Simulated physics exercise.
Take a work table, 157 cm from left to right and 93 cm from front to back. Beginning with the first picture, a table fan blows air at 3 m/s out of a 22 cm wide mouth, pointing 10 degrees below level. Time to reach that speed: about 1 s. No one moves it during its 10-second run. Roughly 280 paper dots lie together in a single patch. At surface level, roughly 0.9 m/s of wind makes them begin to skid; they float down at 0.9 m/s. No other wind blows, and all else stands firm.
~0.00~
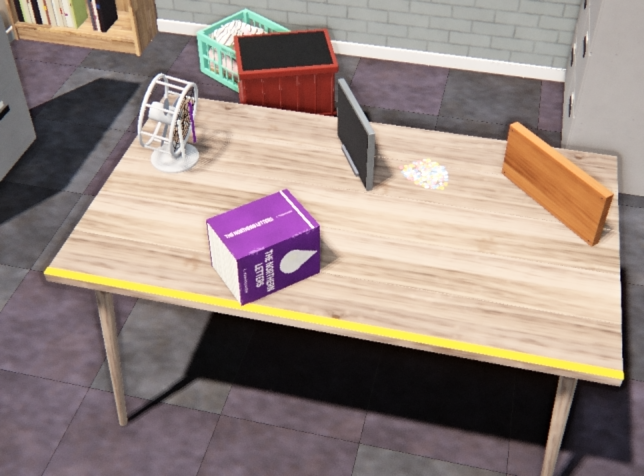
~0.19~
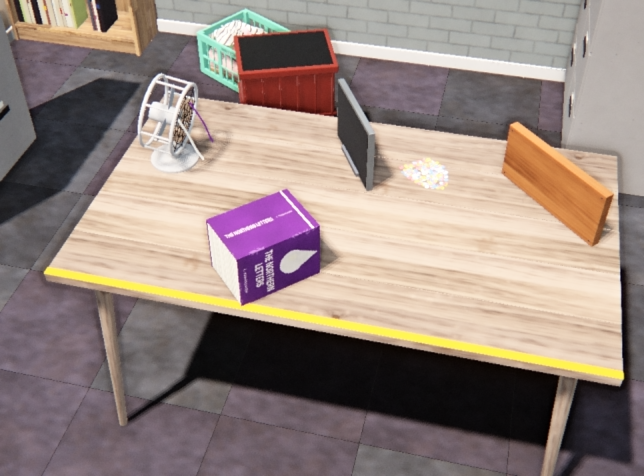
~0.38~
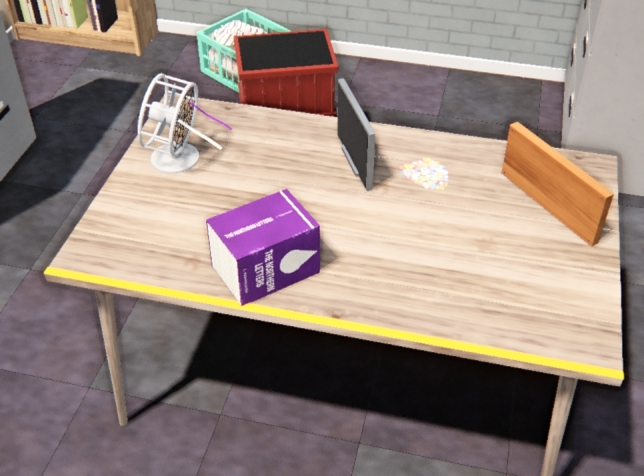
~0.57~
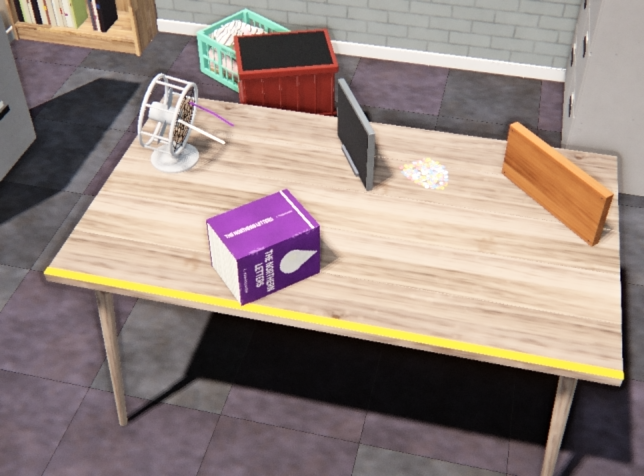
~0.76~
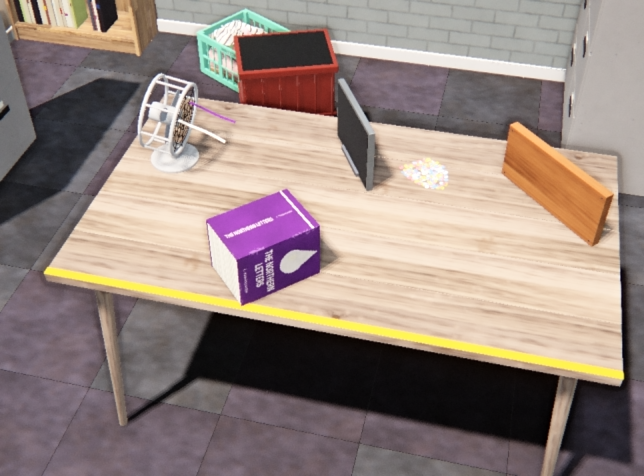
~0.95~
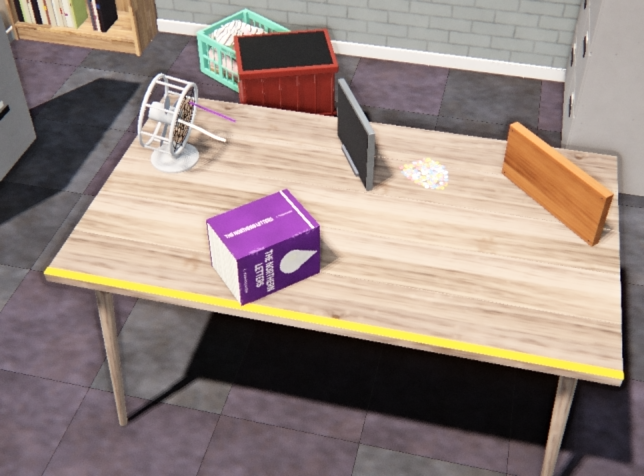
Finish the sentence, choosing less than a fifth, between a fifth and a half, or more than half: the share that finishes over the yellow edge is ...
The share that finishes over the yellow edge is less than a fifth.
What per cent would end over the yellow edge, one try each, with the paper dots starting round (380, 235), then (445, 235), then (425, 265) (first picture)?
Taking the three spots in order, you'd get around 80 percent, 0 percent and 80 percent.
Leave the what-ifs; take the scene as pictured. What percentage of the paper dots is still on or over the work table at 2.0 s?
I reckon some 100 %.
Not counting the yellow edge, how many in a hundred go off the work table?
It comes out at some 0 %.
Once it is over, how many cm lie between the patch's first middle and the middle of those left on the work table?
The middle ends up about 0 cm from the start.
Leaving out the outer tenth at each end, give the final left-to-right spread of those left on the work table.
10 centimetres or so.
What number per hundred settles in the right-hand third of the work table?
Near 0 %.
After 2.0 s, 0 % are on the move or not yet settled, 0 % are over the yellow edge; the middle of those still in play is near (427, 172).
After 3.2 s, 0 % are on the move or not yet settled, 0 % are over the yellow edge; the middle of those still in play is near (427, 172).
After 5.5 s, 0 % are on the move or not yet settled, 0 % are over the yellow edge; the middle of those still in play is near (427, 172).
After 10.0 s, at the end, 0 % are over the yellow edge; the middle of those still in play is near (427, 172).
